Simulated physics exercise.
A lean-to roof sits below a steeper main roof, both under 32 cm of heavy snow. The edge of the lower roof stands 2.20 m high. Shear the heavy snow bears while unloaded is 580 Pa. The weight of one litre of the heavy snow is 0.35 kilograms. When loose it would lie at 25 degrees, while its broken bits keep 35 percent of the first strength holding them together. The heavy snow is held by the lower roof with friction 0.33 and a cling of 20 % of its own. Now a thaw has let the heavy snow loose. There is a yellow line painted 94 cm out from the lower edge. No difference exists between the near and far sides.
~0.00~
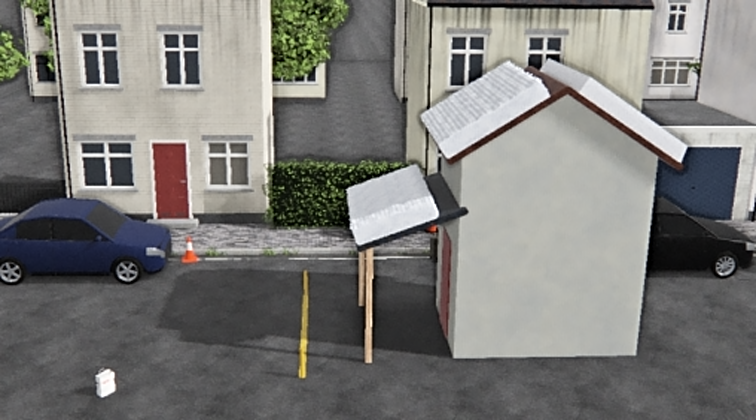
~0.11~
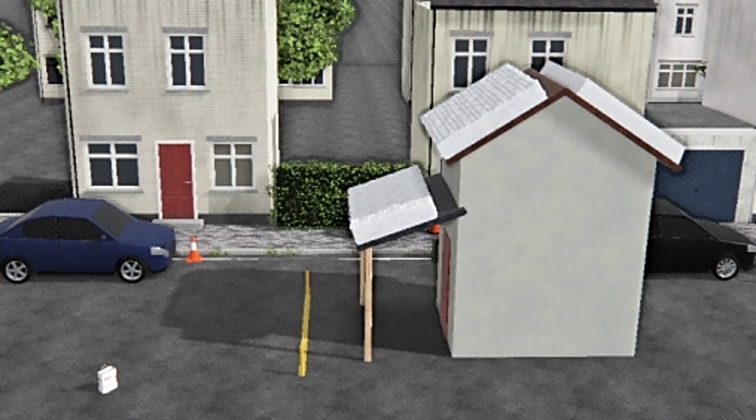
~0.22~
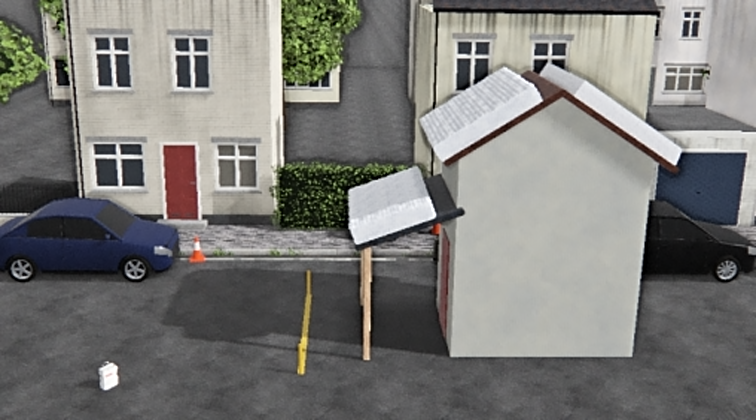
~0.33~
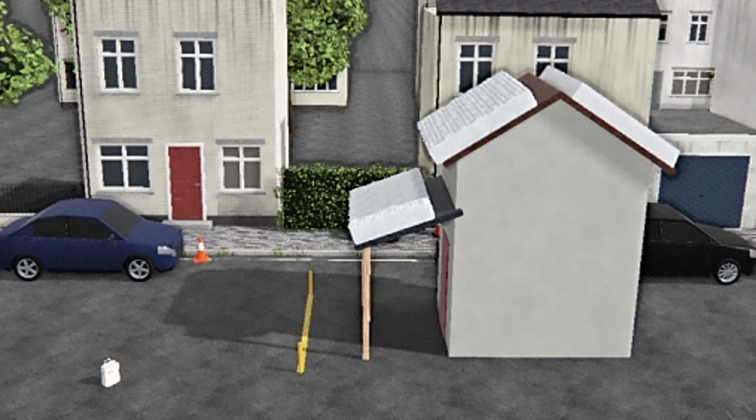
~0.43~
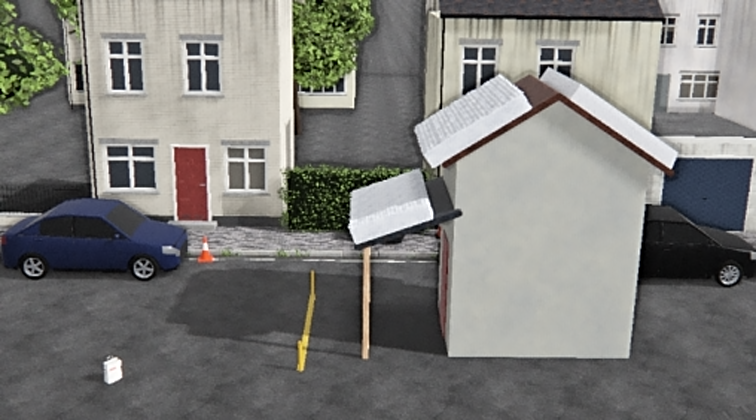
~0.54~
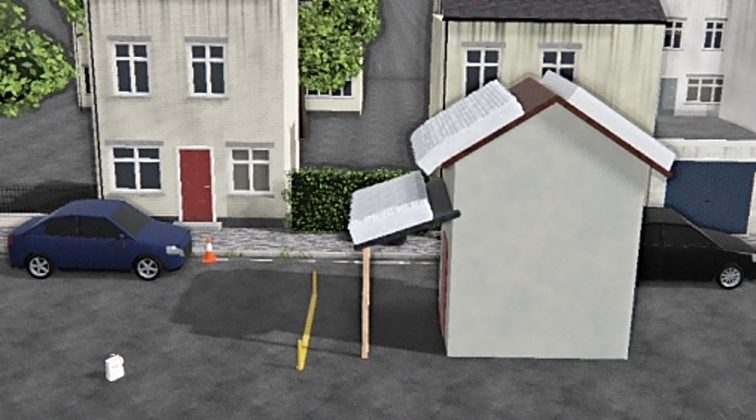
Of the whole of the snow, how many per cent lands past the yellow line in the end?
I would say roughly 61 % of it ends past the line.
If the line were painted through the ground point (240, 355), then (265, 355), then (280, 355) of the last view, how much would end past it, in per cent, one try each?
Roughly 25 %, then 40 %, then 50 %.
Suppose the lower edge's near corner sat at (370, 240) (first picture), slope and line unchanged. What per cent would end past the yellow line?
Share past the line: Close to 55 %.
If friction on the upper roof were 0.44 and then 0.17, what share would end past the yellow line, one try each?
First some 60 %, after that some 60 %.
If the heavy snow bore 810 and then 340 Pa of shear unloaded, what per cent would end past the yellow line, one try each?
The answers, in order, are 55 % and 60 %.
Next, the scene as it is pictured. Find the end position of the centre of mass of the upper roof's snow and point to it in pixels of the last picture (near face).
(268, 331), roughly.
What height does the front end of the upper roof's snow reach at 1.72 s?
2.0 m or thereabouts.
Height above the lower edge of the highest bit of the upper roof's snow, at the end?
Roughly 0.8 m.
By 1.08 s, none is below the lower edge and 0 % is past the line.
By 1.72 s, 12 % is below the lower edge and 0 % is past the line.
By 2.36 s, 75 % is below the lower edge and 55 % is past the line.
By 3.00 s, 79 % is below the lower edge and 61 % is past the line.
By 3.50 s, at the end, 79 % is below the lower edge and 61 % is past the line.
